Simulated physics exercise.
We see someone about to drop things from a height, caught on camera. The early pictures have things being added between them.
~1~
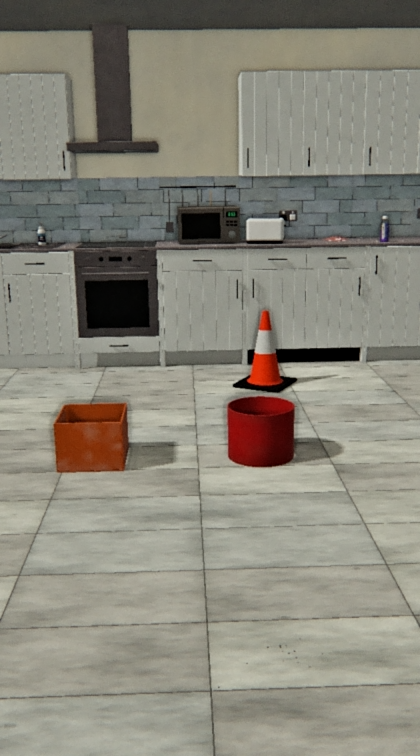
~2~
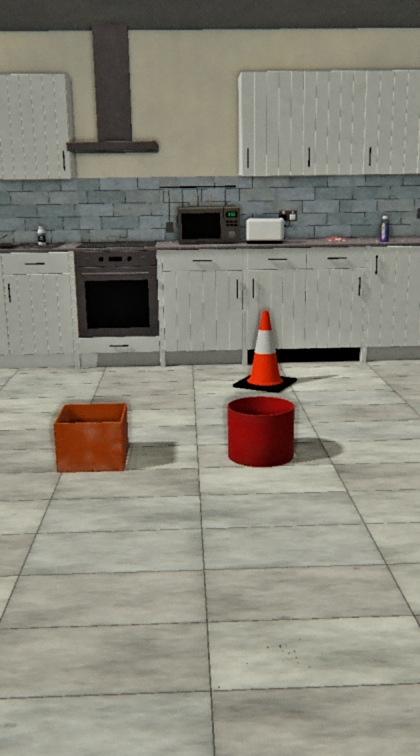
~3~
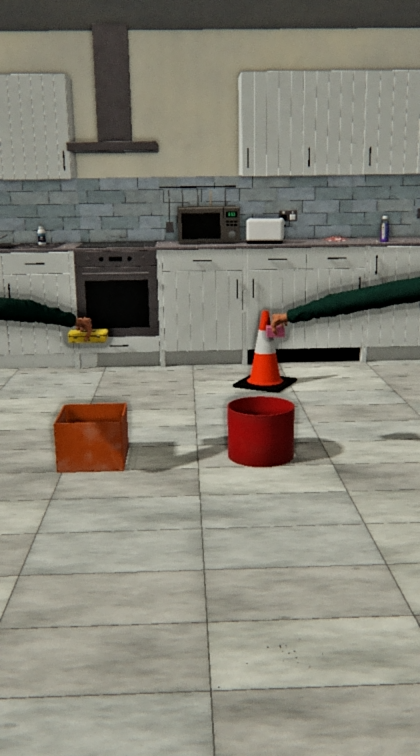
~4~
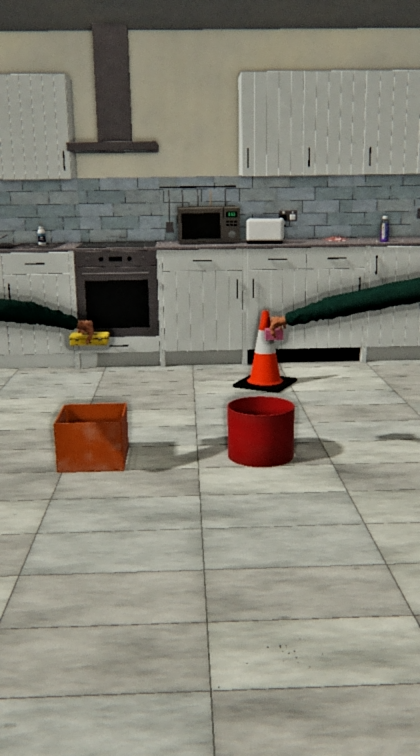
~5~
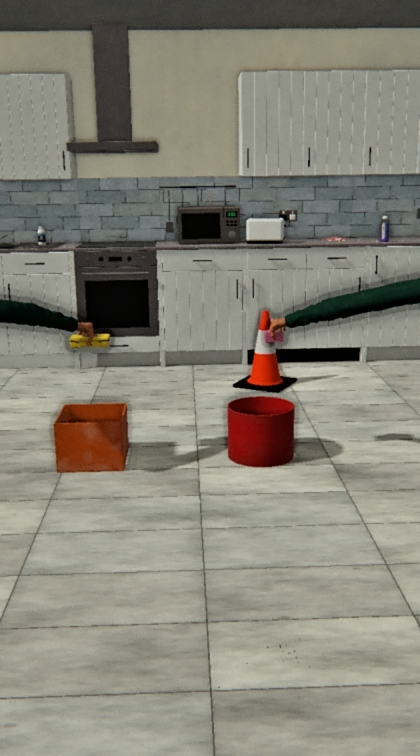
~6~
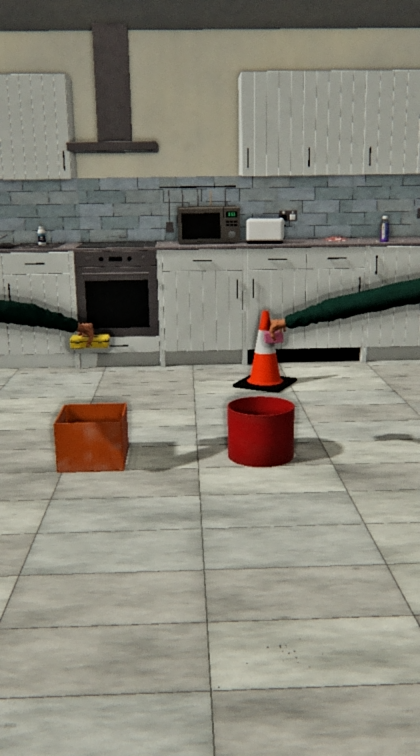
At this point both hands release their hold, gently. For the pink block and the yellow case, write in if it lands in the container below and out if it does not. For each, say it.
Pink block: In, yellow case: In.
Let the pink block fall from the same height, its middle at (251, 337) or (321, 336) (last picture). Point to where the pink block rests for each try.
It settles at (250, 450) in the first case and at (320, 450) in the second.
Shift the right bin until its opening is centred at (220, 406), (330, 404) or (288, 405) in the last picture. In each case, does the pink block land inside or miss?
In the first case it does not go in, in the second it does not go in, in the third it falls in.
Then, 0.24 s after the last picture, pink block falling near (273, 376); yellow case falling near (92, 381).
At rest, the pink block lands inside, near (273, 449); the yellow case lands inside, near (96, 454).
